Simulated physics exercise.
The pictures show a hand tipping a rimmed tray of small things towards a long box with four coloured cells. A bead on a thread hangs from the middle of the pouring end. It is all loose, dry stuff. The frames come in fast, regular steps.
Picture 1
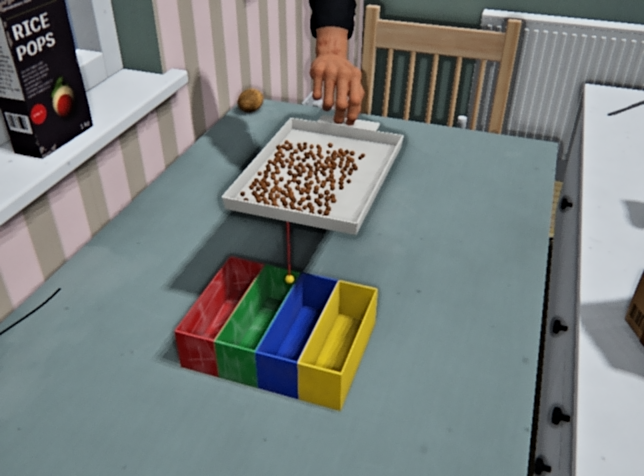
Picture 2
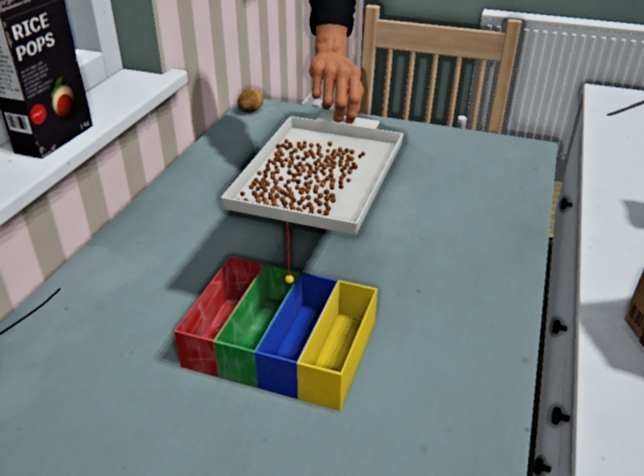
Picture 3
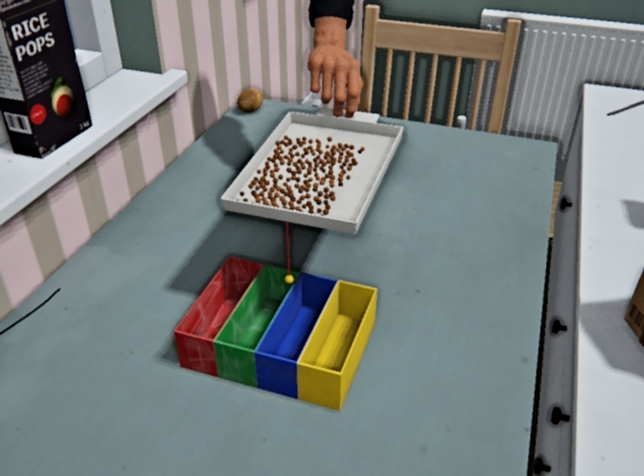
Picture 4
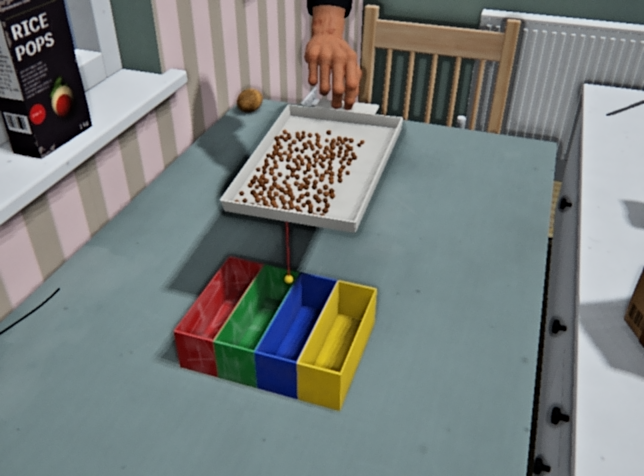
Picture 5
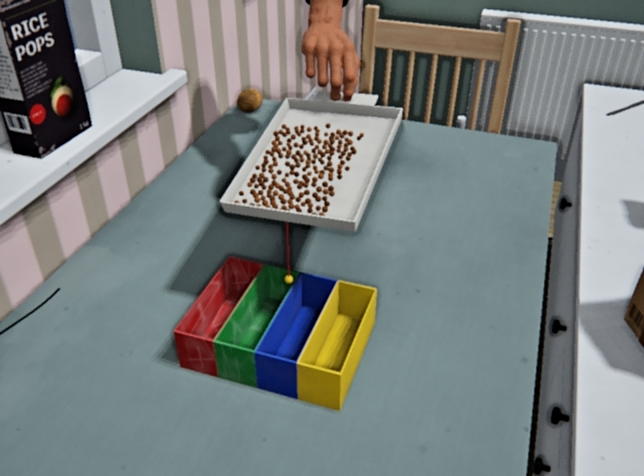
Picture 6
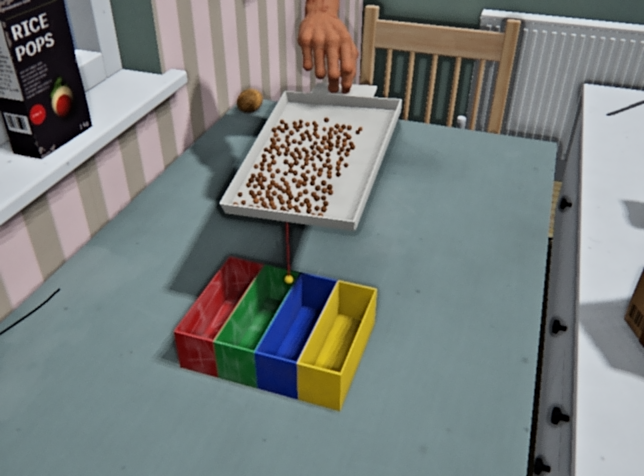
The video shows a hand at the far edge of a white rimmed tray of small brown balls, slowly tilting it slightly toward its near left corner, above a box with red, green, blue and yellow cells on a table.
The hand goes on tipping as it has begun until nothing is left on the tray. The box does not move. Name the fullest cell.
The red one ends fullest.
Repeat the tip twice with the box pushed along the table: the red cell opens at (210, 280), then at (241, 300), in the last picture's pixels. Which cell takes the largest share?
The first try: Green. The second: Red.
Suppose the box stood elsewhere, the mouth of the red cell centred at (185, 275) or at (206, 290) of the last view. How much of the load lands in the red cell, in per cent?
First some 0, then 40 per cent.
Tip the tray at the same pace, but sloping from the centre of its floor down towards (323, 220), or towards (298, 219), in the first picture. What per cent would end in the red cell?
In turn 0 and 10 in a hundred.
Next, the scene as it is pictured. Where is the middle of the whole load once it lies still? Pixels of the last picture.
At about (233, 330).
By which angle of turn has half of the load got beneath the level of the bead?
Roughly 105°.
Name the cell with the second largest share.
Next in line is the cell in green.
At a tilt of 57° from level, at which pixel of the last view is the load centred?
Close to (265, 184).
Soon after the last picture, tray tipped steeply; all on the tray.
A little later, tray tipped right over; all on the tray.
Later still, tray tipped past a quarter turn; about two thirds in the red cell; about a third in the green cell; a stray few in the blue cell; a stray few falling or outside the box.
At rest, tray tipped past a quarter turn; about two thirds in the red cell; about a third in the green cell; a stray few in the blue cell; none in the yellow cell; a stray few outside the box.
